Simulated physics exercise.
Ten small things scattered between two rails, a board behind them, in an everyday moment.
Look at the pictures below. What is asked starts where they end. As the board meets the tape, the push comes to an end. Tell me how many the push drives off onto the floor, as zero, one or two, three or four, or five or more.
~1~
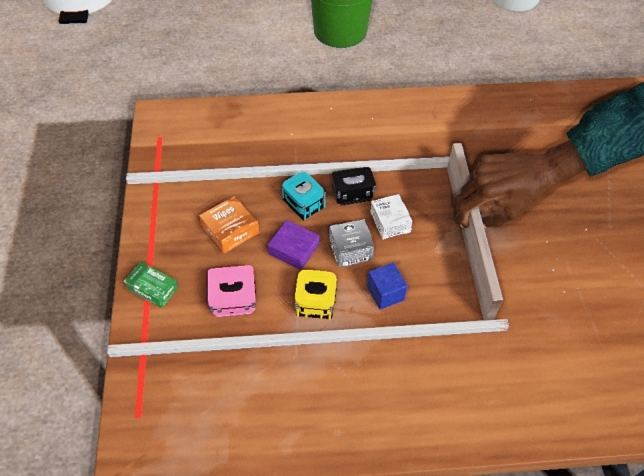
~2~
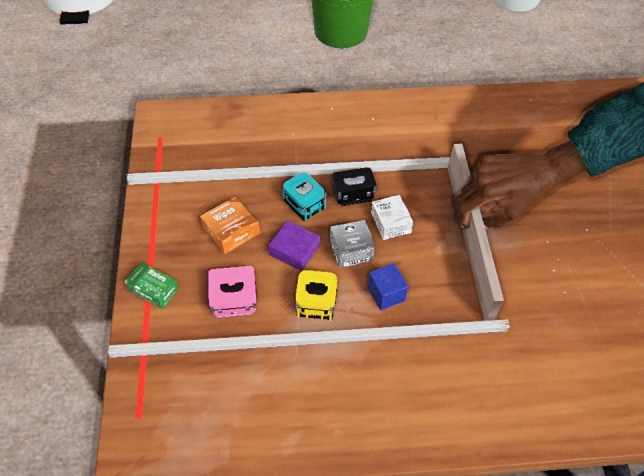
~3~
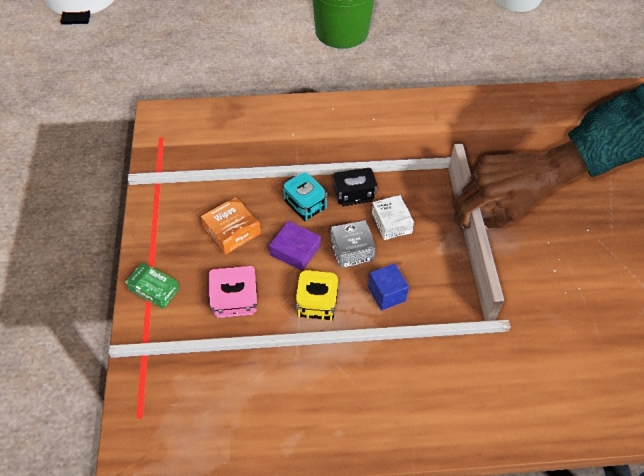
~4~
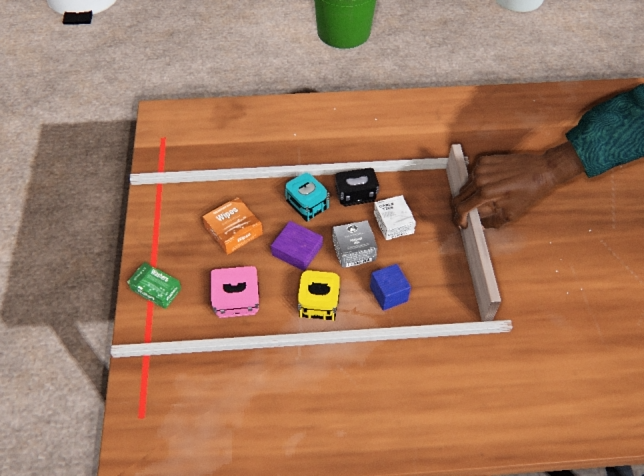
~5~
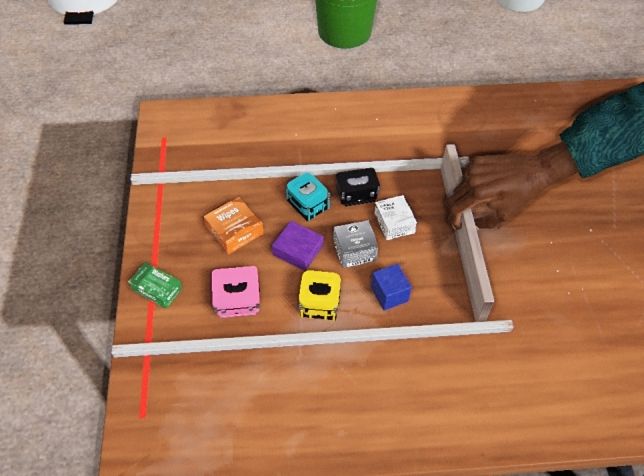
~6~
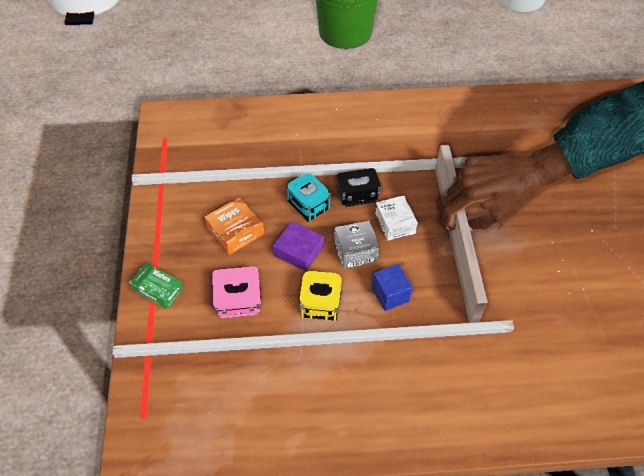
I expect at least five pieces to go over the edge.
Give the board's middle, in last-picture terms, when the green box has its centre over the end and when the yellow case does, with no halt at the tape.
First it's close to (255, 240), next close to (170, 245).
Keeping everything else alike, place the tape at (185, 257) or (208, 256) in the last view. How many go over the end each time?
In the first try the count is 3, and in the second it is 2.
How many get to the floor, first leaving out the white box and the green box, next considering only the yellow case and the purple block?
4, then 4.
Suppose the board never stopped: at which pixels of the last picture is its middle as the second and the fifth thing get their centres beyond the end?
At the first moment about (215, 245), at the next about (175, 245).
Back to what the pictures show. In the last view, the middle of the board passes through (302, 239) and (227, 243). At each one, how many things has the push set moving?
At the first spot 9, then 10.
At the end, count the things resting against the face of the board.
Count: 4.
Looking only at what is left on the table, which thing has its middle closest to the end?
Grey box.
A little later, none off yet; green box at rest near (156, 286); orange box at rest near (234, 226); pink case at rest near (237, 293).
Next, none off yet; green box moving near (147, 286); orange box shifted about its own width near (188, 222); pink case shifted about its own width near (195, 295).
Later still, one off so far; green box dropping near (135, 420); orange box tilted a little near (112, 223); pink case shifted well along near (110, 301).
When it is over, the number that fall off is five or more; down, yellow case, turquoise case, purple block, pink case, orange box and green box.
